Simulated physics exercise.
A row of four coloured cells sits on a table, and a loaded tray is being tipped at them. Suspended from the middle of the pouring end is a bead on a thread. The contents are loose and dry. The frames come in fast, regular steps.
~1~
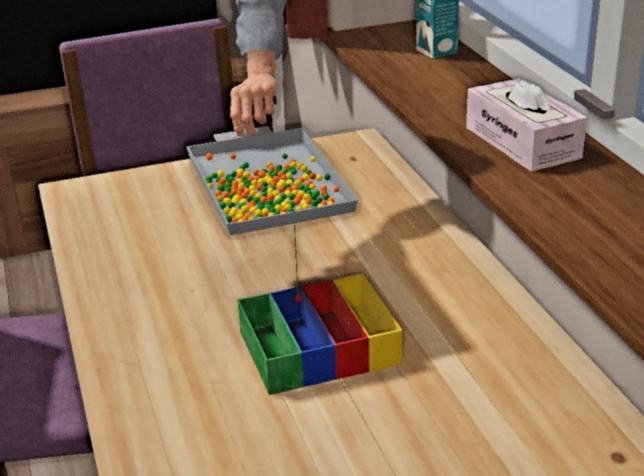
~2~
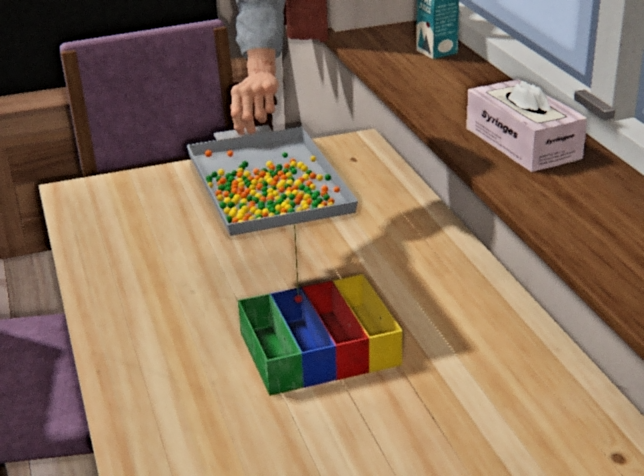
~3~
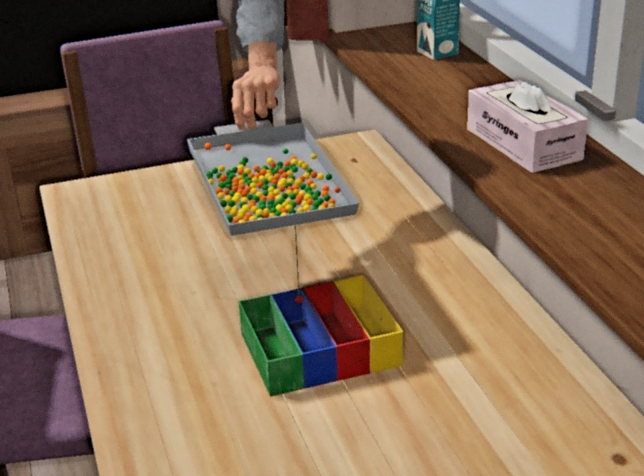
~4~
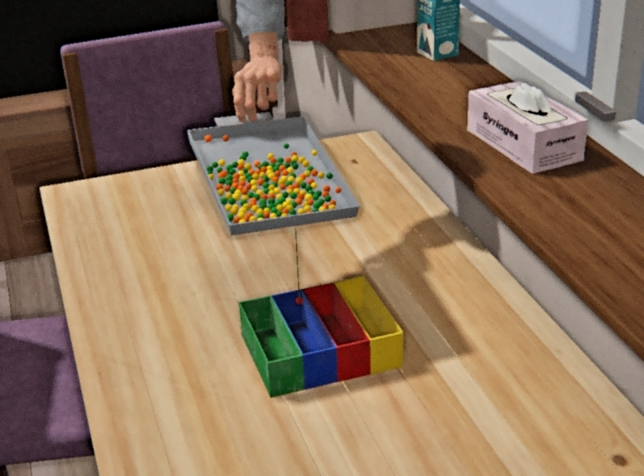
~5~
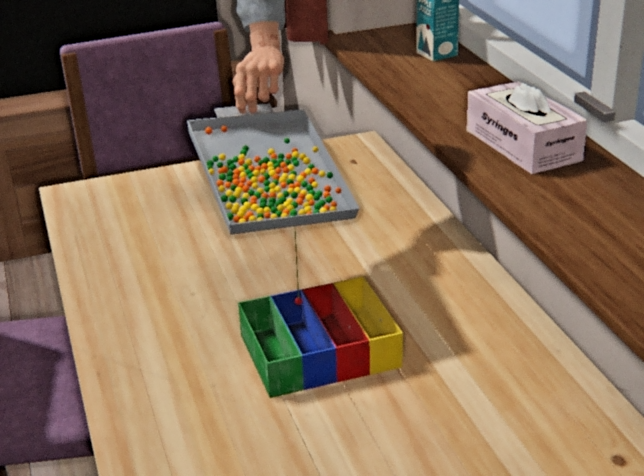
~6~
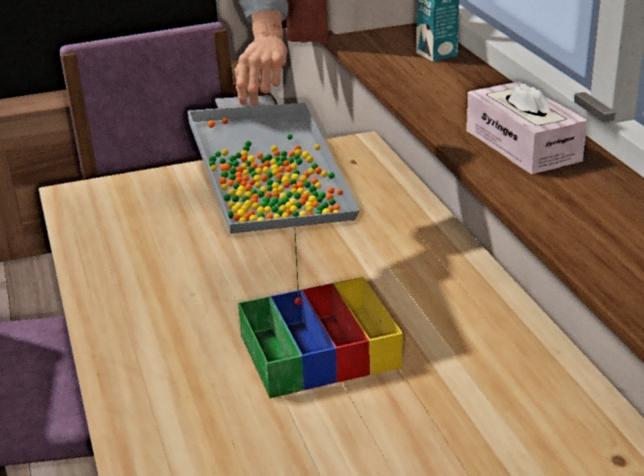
On a wooden table, a hand gradually tilting a grey tray of colourful beads above green, blue, red and yellow compartments.
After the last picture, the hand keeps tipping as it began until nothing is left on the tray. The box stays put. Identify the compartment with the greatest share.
Greatest share: Yellow.
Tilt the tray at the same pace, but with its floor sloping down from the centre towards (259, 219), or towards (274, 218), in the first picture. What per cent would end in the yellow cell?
Close to 0 percent first and close to 0 percent second.
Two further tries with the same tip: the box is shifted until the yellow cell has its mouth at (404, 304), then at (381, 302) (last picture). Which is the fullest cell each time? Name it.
Attempt 1 - the red one; attempt 2 - the red one.
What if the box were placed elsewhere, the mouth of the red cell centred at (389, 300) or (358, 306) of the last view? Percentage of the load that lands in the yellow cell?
First 0 per cent, second 20 per cent.
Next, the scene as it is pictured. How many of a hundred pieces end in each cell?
The green cell holds about 0 %, the blue cell about 10 %, the red cell about 30 % and the yellow cell about 60 %.
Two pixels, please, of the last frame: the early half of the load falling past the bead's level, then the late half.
I'd say around (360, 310) at first, then around (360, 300).
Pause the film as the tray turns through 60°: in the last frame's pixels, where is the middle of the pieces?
Check around (301, 185) in the last picture.
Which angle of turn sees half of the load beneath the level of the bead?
Near 95 degrees.
Soon after the last picture, tray tipped steeply; nearly all on the tray; a stray few falling or outside the box.
A little later, tray tipped right over; a small part on the tray; about a third in the yellow cell; about a quarter in the red cell; a small part in the blue cell; a stray few in the green cell; about a quarter falling or outside the box.
Later still, tray tipped past a quarter turn; about half in the yellow cell; about a quarter in the red cell; a small part in the blue cell; a stray few in the green cell; a small part falling or outside the box.
By the end, tray tipped past a quarter turn; about half in the yellow cell; about a quarter in the red cell; a small part in the blue cell; a stray few in the green cell; a small part outside the box.
